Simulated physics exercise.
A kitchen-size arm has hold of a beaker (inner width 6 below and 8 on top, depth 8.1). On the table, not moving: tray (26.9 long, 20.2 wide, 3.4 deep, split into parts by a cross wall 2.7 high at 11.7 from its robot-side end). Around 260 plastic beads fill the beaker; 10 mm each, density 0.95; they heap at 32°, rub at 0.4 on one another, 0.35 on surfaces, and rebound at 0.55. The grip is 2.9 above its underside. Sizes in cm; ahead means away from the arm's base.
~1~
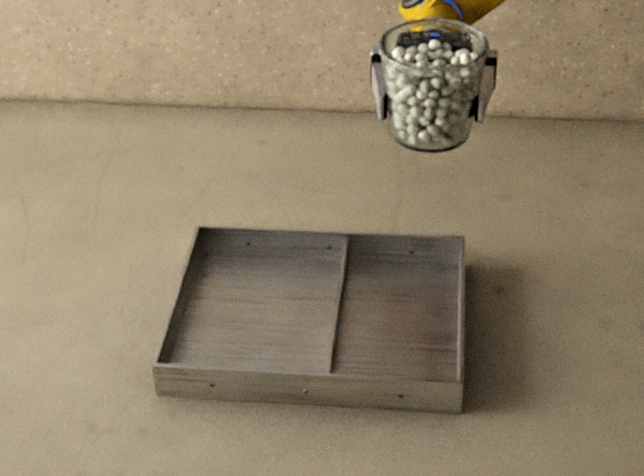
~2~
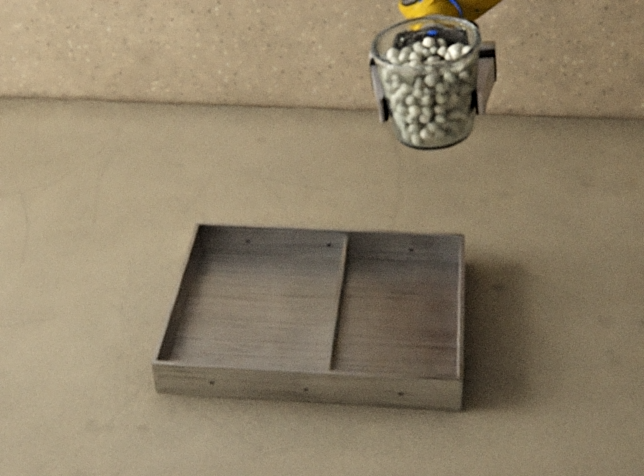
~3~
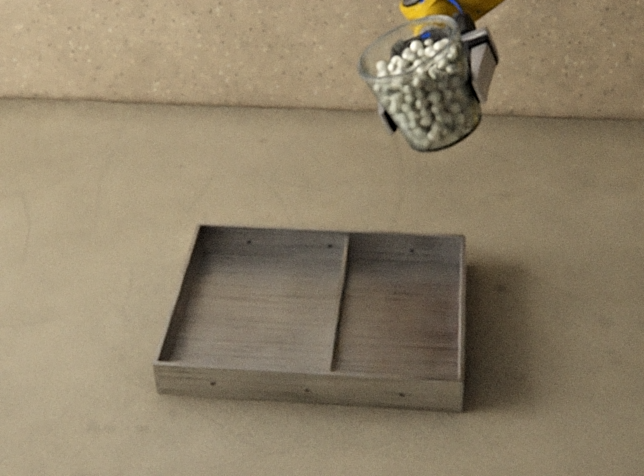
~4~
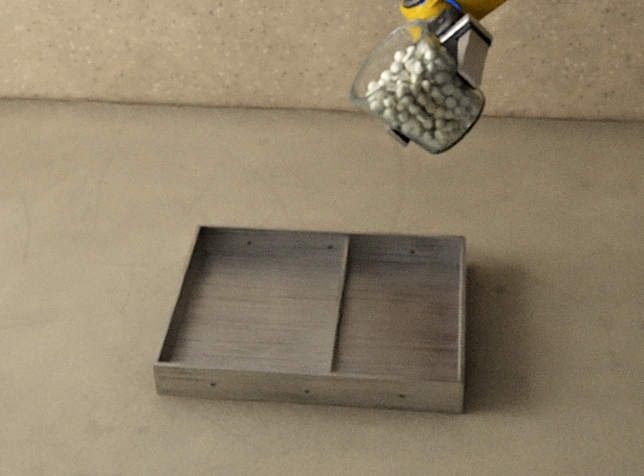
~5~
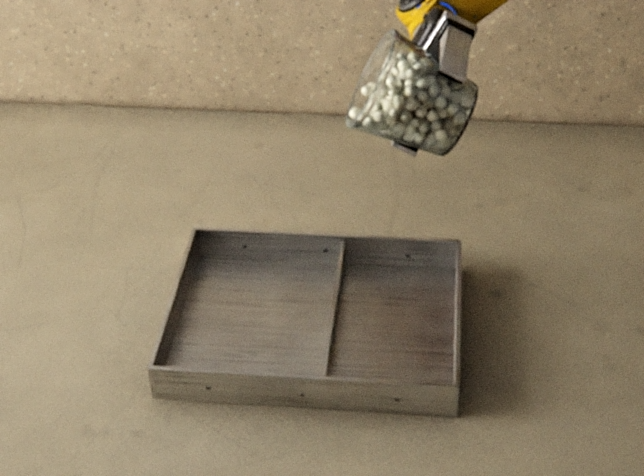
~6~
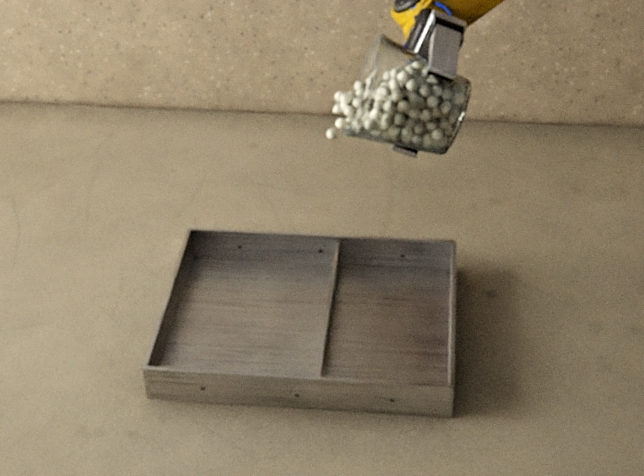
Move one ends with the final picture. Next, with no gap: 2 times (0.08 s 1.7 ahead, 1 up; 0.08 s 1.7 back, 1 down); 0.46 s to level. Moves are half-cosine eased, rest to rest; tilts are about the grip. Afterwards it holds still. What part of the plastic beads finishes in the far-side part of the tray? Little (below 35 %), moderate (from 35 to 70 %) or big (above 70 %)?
Share in the far-side part of the tray: Moderate (from 35 to 70 %).
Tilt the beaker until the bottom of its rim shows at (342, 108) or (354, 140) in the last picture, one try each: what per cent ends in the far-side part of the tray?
About 30 and 80 per cent.
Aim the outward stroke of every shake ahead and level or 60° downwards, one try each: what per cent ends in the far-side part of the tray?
About 40 and 15 per cent.
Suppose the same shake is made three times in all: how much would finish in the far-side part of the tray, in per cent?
It would be near 55 per cent.
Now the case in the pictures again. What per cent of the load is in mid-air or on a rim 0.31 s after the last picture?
Roughly 15 per cent.
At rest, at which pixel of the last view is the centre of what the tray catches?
At about (232, 319).
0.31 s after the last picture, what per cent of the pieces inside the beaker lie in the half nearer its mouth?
About 75 per cent.
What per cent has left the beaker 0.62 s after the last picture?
Near 50 per cent so far.
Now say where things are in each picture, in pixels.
The beaker middle at (432, 90), level; upper third of the load around (432, 69), from x 395 to 475, top at y 45; 260 in the beaker, in the first picture.
The beaker middle at (430, 88), tilted 7° forward; upper third of the load around (432, 67), from x 390 to 470, top at y 45, in the second picture.
The beaker middle at (427, 90), tilted 24° forward; upper third of the load around (429, 68), from x 380 to 470, top at y 45, in the third picture.
The beaker middle at (423, 93), tilted 46° forward; upper third of the load around (422, 73), from x 370 to 475, top at y 45, in the fourth picture.
The beaker middle at (416, 100), tilted 63° forward; upper third of the load around (415, 82), from x 355 to 465, top at y 55, in the fifth picture.
The beaker middle at (410, 102), tilted 70° forward; upper third of the load around (413, 88), from x 330 to 460, top at y 65; 258 in the beaker, 2 in flight or on a rim, in the sixth picture.
Then, 0.31 s on, tilted 70° forward, highest piece 27 above the table; 163 in the beaker, 57 in the far-side part, 1 in the robot-side part, 39 in flight or on a rim.
Then, 0.62 s on, tilted 18° forward, highest piece 30 above the table; 126 in the beaker, 118 in the far-side part, 6 on the table or floor, 4 in the robot-side part, 6 in flight or on a rim.
Then, 0.98 s on, level, highest piece 28 above the table; 126 in the beaker, 121 in the far-side part, 9 on the table or floor, 4 in the robot-side part.
Then, 2.03 s on, level, highest piece 28 above the table; 126 in the beaker, 121 in the far-side part, 9 on the table or floor, 4 in the robot-side part.
In the end, 126 in the beaker, 121 in the far-side part, 9 on the table or floor, 4 in the robot-side part. That is 47 % in the far-side part of the tray.
